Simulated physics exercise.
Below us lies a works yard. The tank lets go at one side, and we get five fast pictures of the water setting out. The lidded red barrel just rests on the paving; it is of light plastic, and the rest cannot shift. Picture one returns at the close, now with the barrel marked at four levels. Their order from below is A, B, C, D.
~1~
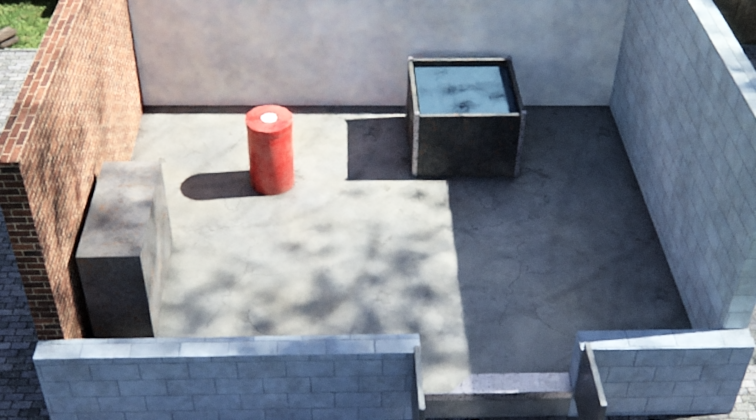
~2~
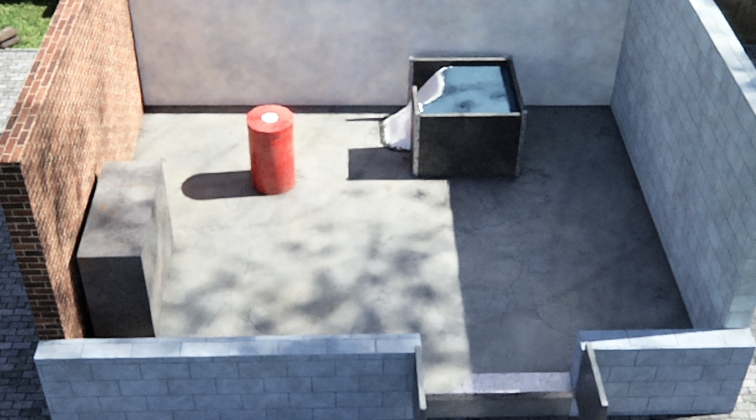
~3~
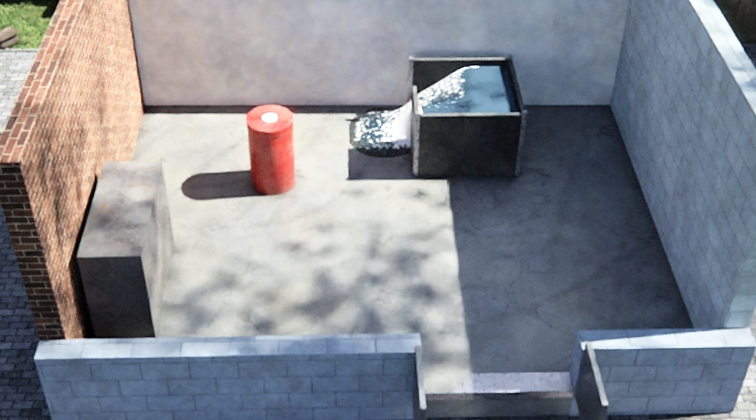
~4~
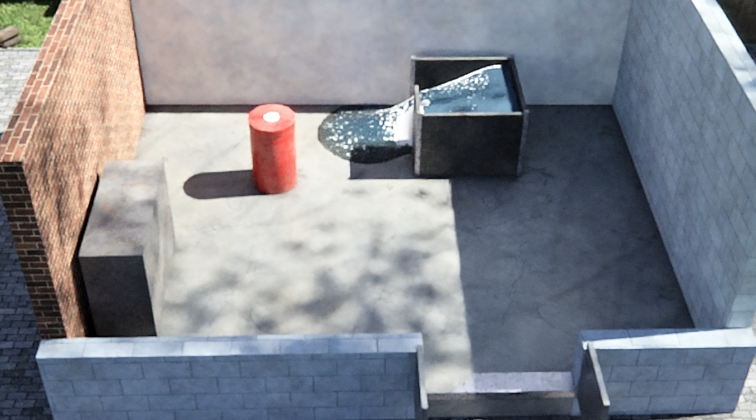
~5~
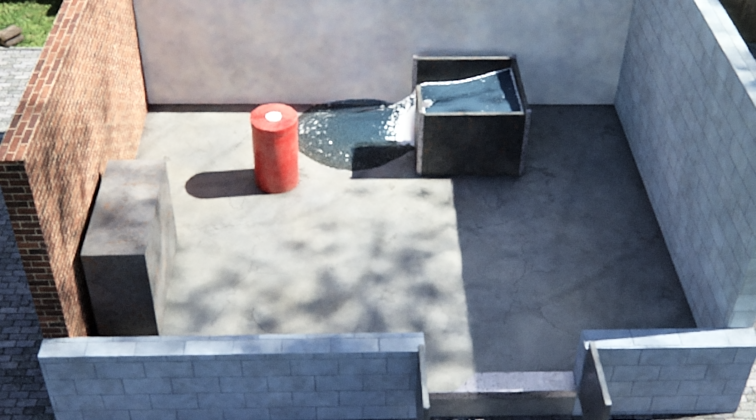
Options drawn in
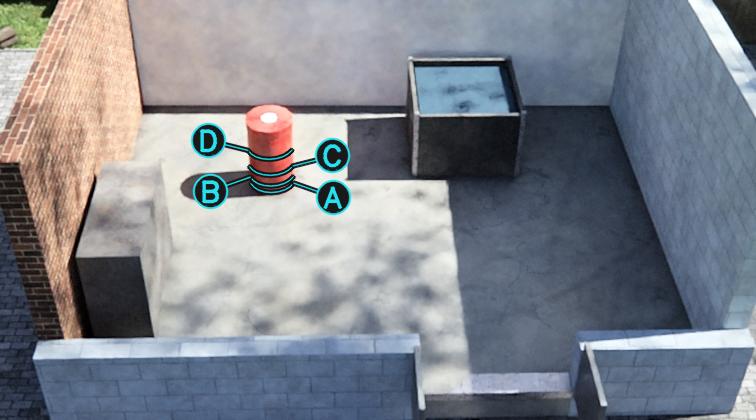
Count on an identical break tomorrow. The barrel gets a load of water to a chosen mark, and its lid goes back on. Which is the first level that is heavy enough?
Choose B.
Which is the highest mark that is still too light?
Mark A.
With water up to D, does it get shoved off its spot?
No, not at all.
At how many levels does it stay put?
Three of them.
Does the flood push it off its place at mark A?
Yes.
On the marked copy, A at (271, 192); B at (271, 186); C at (270, 175); D at (269, 159); from the bottom up A, B, C, D.
With A, it is pushed about twice its own width away.
With B, it shifts by a finger or two and stays.
With C, it does not move.
With D, it does not move.
